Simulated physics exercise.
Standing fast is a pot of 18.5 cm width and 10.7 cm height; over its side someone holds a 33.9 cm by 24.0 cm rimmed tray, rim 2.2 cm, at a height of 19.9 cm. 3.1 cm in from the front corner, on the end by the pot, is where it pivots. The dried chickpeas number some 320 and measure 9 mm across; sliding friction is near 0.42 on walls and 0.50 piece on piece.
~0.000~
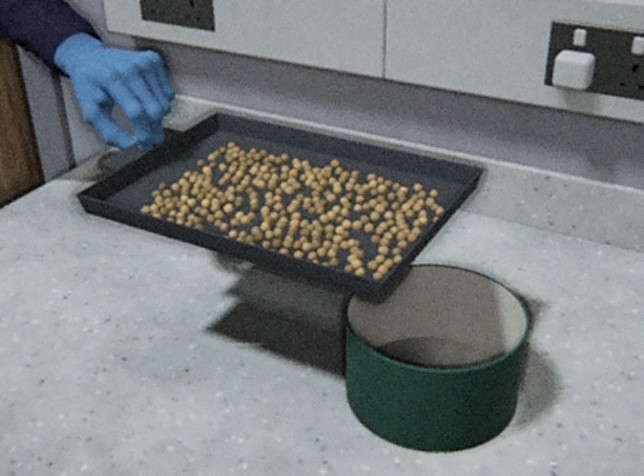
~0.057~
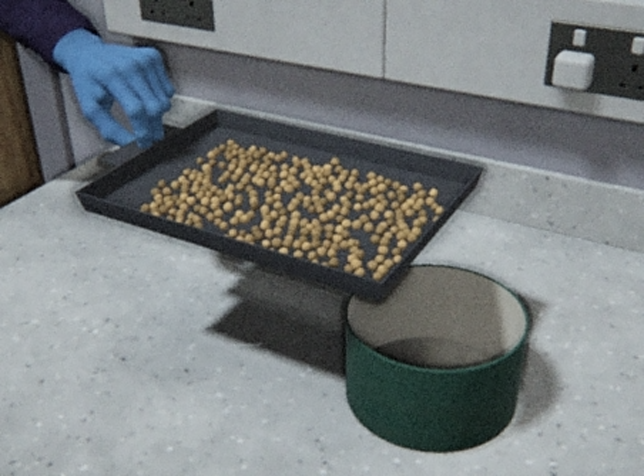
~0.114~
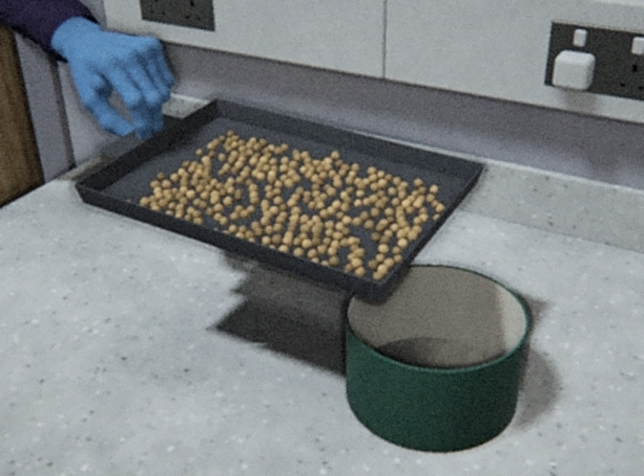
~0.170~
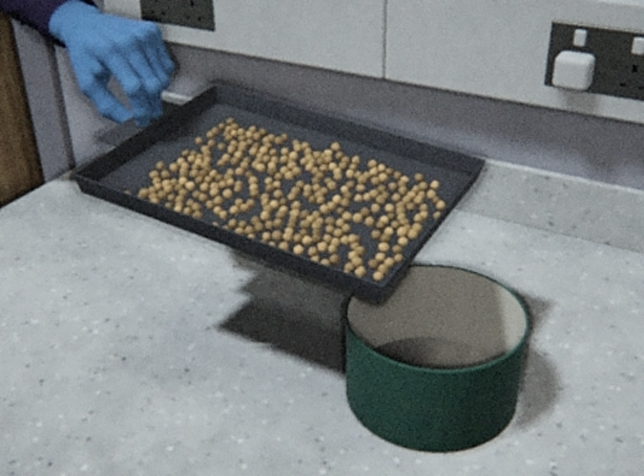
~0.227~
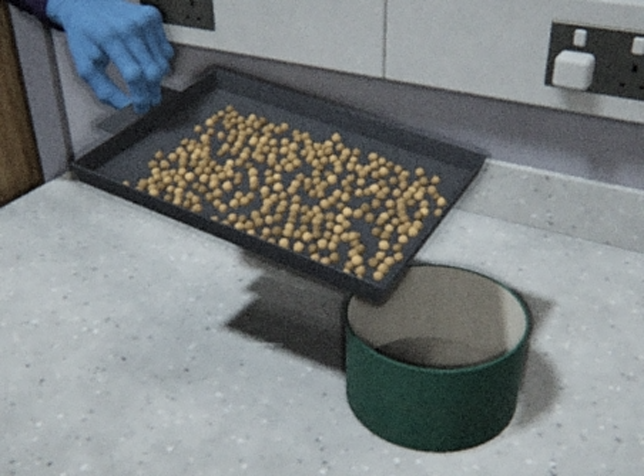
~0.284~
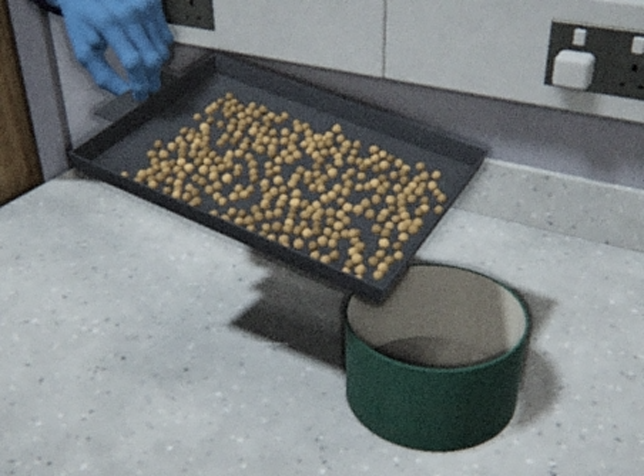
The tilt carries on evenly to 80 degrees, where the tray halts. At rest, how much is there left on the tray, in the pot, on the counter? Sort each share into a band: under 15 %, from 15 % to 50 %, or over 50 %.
Tray: Over 50 %; pot: Under 15 %; counter: Under 15 %.
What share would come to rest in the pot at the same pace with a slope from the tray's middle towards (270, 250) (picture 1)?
That would be close to 0 per cent.
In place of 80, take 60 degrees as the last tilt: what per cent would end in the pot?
0 percent.
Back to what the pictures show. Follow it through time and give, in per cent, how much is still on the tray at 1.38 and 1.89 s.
In order, 95 and 95.
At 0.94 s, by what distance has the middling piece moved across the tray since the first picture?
By then it sits near 7 cm from where it began.
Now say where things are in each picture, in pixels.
The first picture shows tray tilt 0 degrees, front corners at (83, 193) and (380, 278); middle of the pieces at (296, 204); pot at (436, 313).
The second picture shows tray tilt 1 degrees, front corners at (82, 191) and (379, 279); middle of the pieces at (295, 203).
The third picture shows tray tilt 3 degrees, front corners at (81, 183) and (380, 280); middle of the pieces at (296, 198).
The fourth picture shows tray tilt 5 degrees, front corners at (79, 173) and (381, 282), lowest corner right front; middle of the pieces at (296, 192).
The fifth picture shows tray tilt 8 degrees, front corners at (78, 163) and (381, 283), lowest corner right front; middle of the pieces at (296, 185).
The sixth picture shows tray tilt 11 degrees, front corners at (76, 152) and (381, 284), lowest corner right front; middle of the pieces at (296, 178); pot at (436, 312). The tray's pace is about 50 degrees a second.
After 0.94 s, tilt 43 degrees; the tray holds 100 %, the pot 0 %.
After 1.38 s, tilt 65 degrees; the tray holds 95 %, the pot 0 %.
After 1.89 s, tilt 80 degrees; the tray holds 95 %, the pot 0 %.
By 2.2 s all is still; tray 95 %, pot 0 %, counter 5 %.
